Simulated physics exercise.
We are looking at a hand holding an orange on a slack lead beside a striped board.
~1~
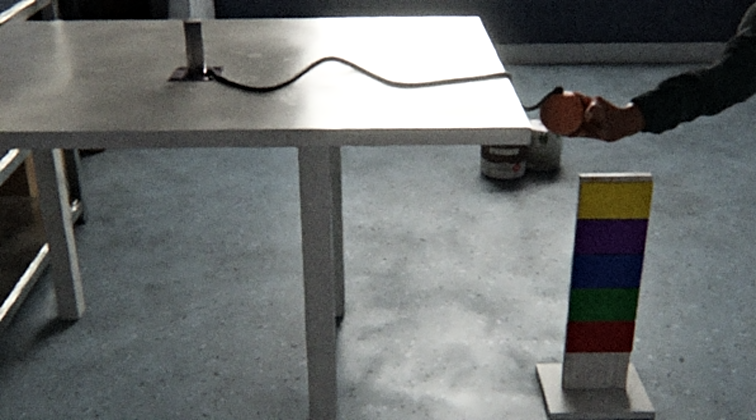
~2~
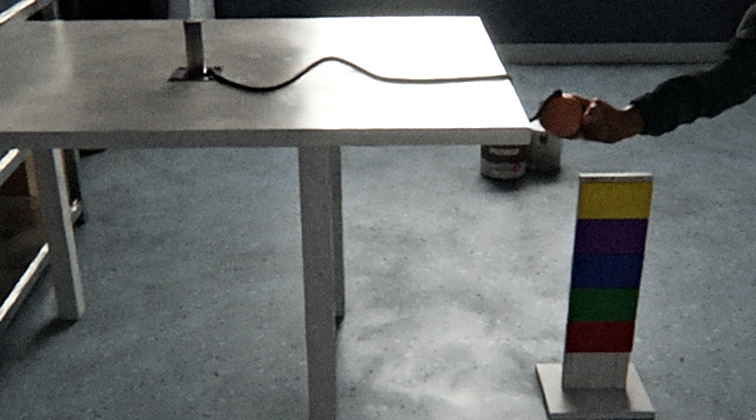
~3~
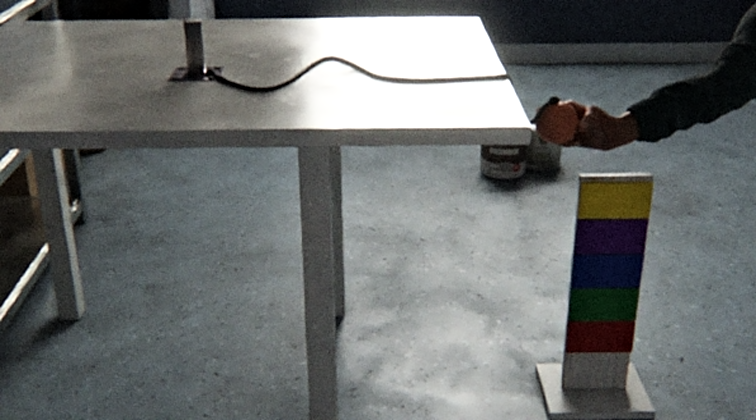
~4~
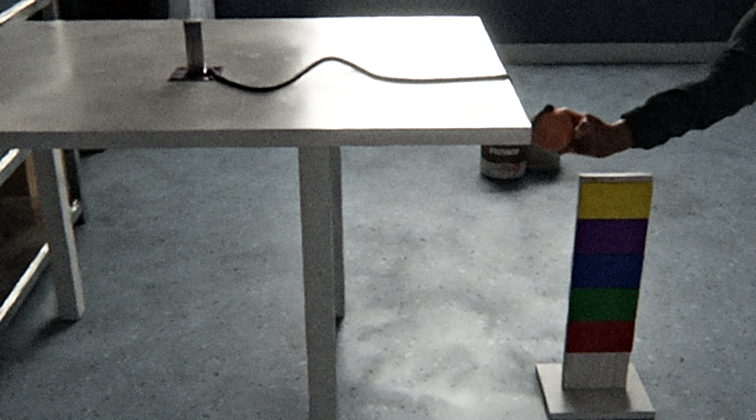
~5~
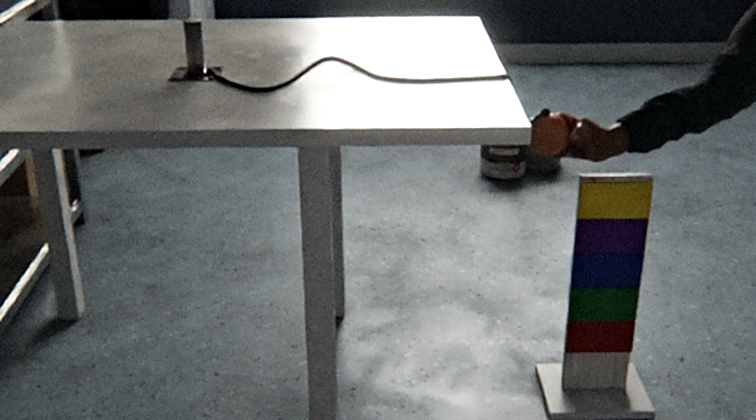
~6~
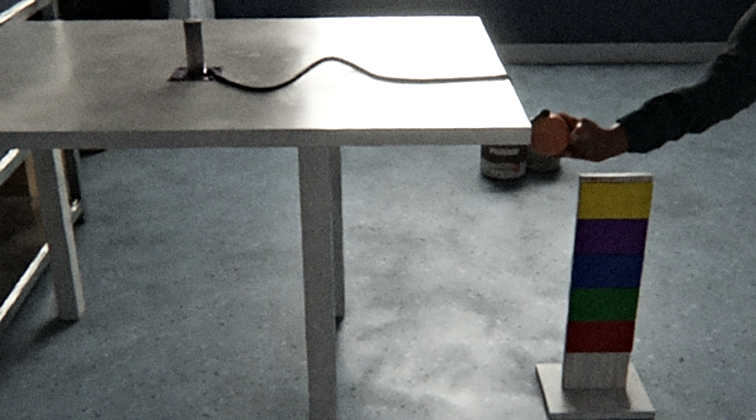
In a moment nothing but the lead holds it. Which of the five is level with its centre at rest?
Its centre hangs level with the green band.
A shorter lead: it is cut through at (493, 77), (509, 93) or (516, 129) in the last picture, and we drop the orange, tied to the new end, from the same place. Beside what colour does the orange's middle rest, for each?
One after the other, yellow; purple; blue.
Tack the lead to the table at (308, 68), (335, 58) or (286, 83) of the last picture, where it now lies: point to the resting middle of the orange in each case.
In that order: (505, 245), (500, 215) and (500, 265).
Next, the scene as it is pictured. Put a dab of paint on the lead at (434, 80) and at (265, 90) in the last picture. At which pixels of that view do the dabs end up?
The first at (505, 138), the second at (297, 73).
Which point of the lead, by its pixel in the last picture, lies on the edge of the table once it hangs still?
The one at (376, 76).
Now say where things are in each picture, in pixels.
The first frame shows orange (561, 113); yellow (616, 202); purple (612, 237); blue (608, 272); green (604, 305); red (601, 338).
The second frame shows orange (560, 115); lead through (237, 85) (300, 74) (349, 63) (412, 81) (507, 81).
The third frame shows orange (556, 122).
The fourth frame shows orange (551, 130); lead through (237, 85) (300, 74) (349, 63) (413, 80) (507, 82).
The fifth frame shows orange (548, 134).
The sixth frame shows orange (548, 134); lead through (237, 85) (300, 74) (349, 63) (413, 80) (507, 82).
A little later, orange near (488, 265); level with blue.
Next, orange near (496, 313); level with green.
When it is over, orange near (492, 308); level with green. Its middle rests at the green band.
